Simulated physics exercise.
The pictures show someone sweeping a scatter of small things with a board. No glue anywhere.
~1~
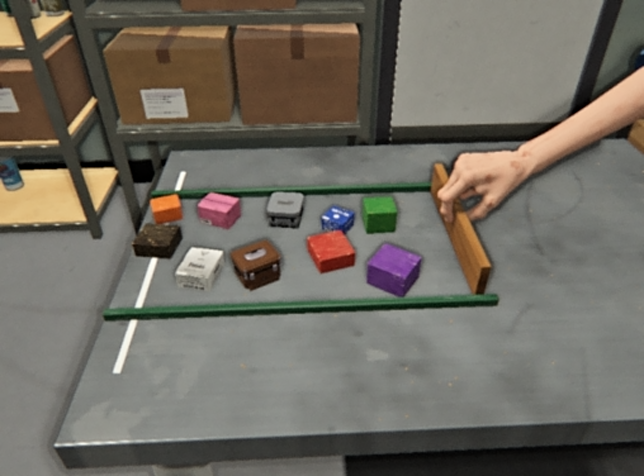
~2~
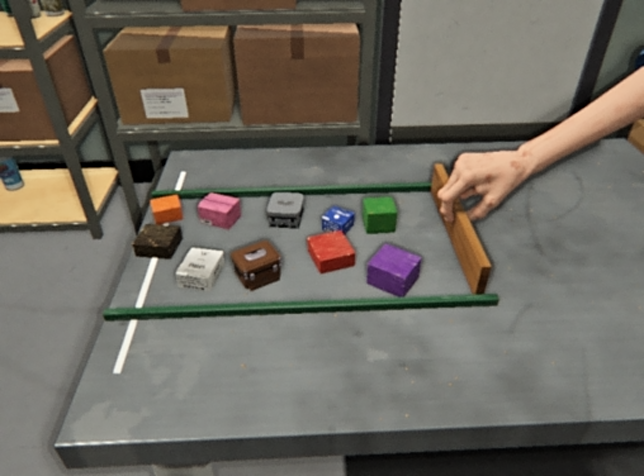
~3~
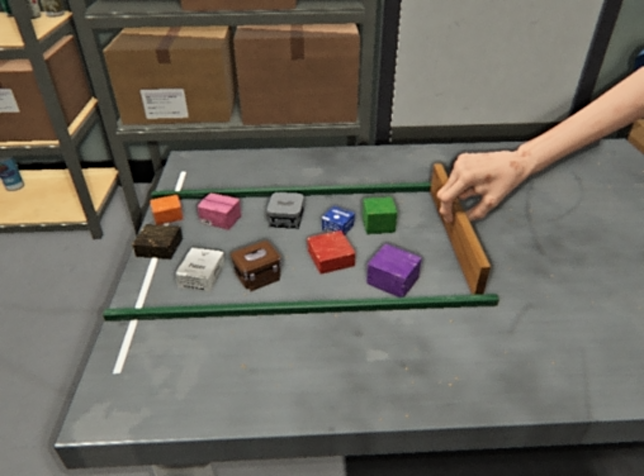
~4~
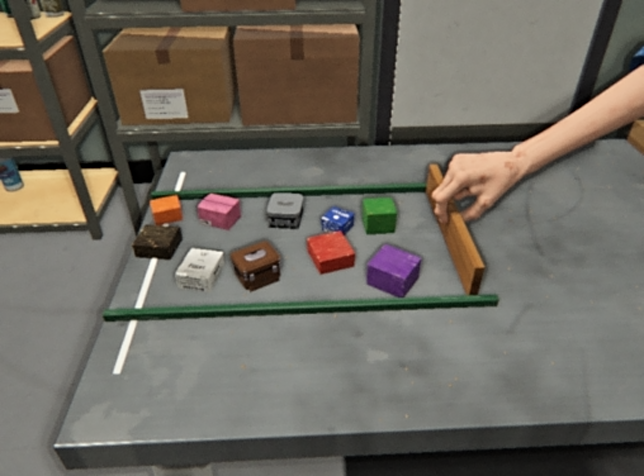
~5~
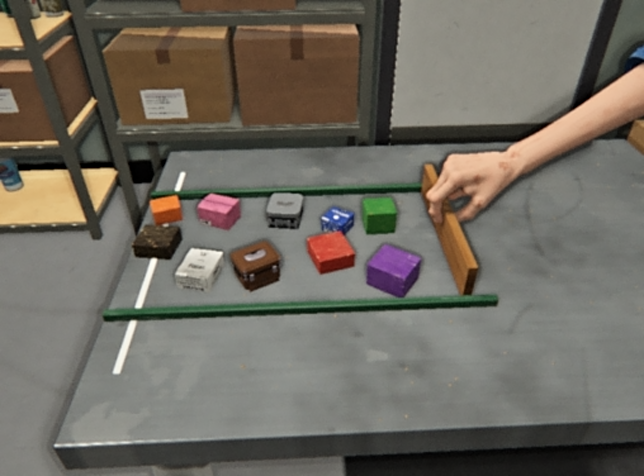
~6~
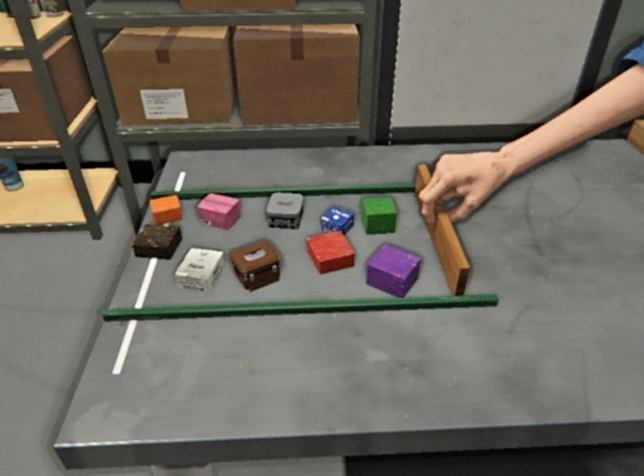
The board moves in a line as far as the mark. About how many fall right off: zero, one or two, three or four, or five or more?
The number that fall off is five or more.
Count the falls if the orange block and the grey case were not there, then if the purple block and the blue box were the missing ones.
It would be 4 and 4.
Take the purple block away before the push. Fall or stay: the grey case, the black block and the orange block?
The grey case remains up, the black block tumbles off, the orange block falls.
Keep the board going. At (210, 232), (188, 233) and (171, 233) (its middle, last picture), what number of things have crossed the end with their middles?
Place by place, 2, 3 and 6.
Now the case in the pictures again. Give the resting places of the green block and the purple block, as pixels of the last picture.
The green block stops around (146, 224); the purple block around (115, 291).
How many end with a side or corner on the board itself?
4 of them.
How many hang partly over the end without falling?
It comes to 4.
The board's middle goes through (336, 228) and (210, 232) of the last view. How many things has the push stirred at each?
First 5, then 10.
A little later, none off yet; orange block at rest near (167, 210); black block at rest near (158, 242); white box at rest near (201, 270).
Next, none off yet; orange block at rest near (164, 210); black block at rest near (158, 242); white box shifted about its own width near (142, 271).
When it is over, the number that fall off is five or more; down, blue box, brown case, pink box, white box, black block and orange block.
